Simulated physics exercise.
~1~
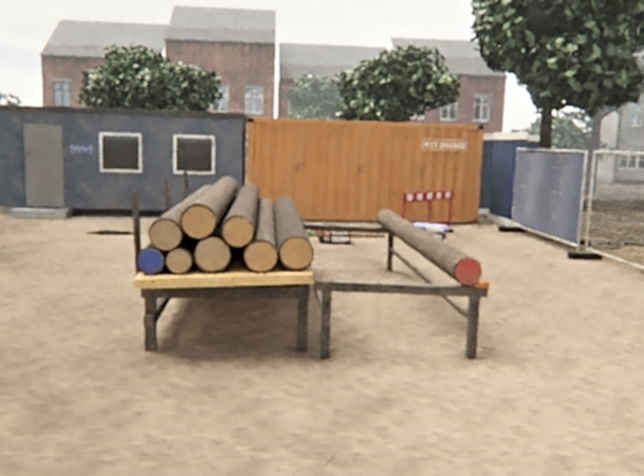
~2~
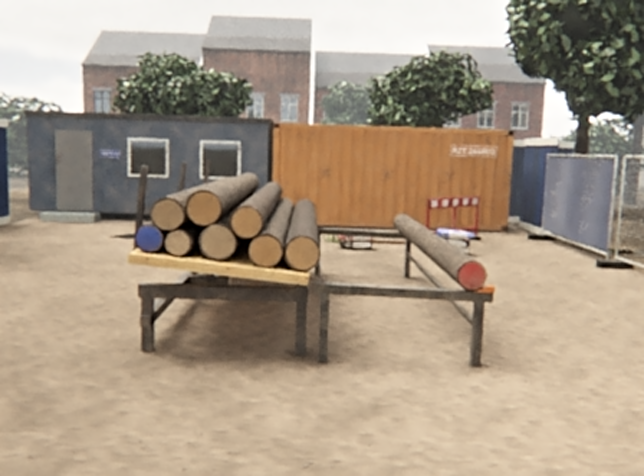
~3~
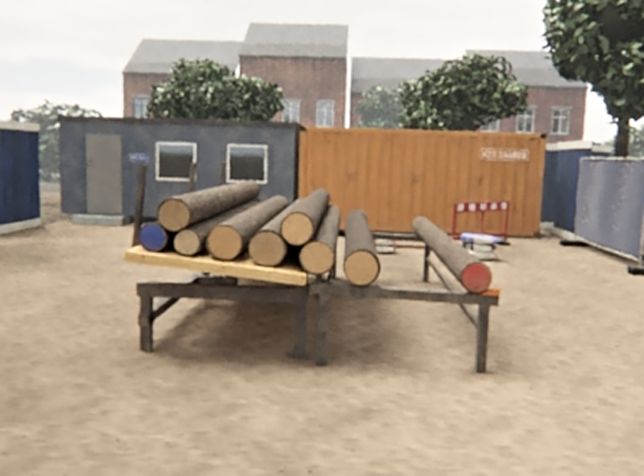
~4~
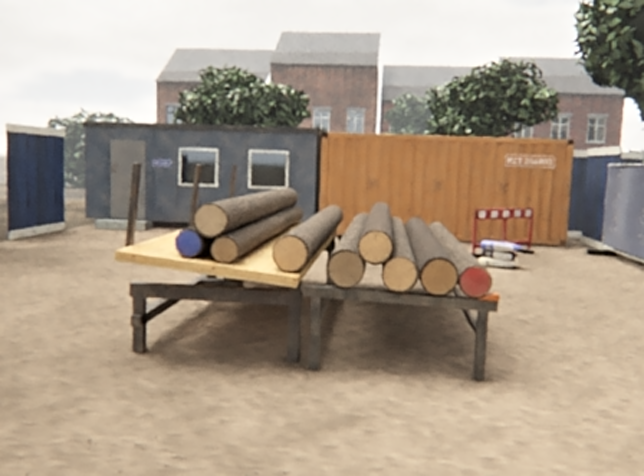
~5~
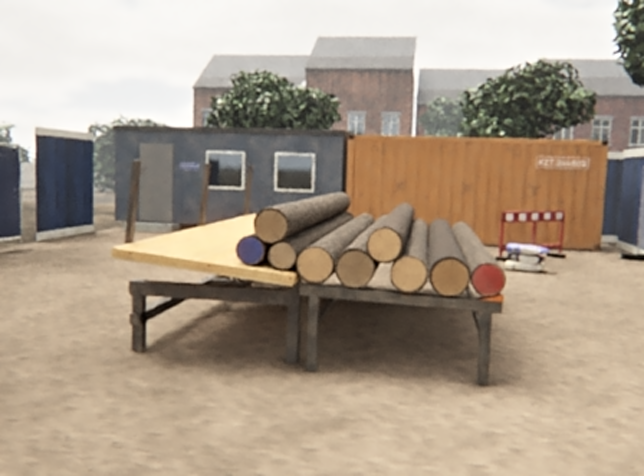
At the start, a stack of timber poles, one with a blue end, sits on a wooden table in a yard, while a single red-ended pole lies at the right side of the adjoining rack. The table's left side lifts, tilting the deck down toward the rack. The stack spreads and the first poles roll right, crossing onto the rack. More follow and gather against the red pole, while blue rolls along the deck behind them. Finally, the rack is filled with poles, red remains at its right end, and blue is still on the tilted deck, near its lower edge.
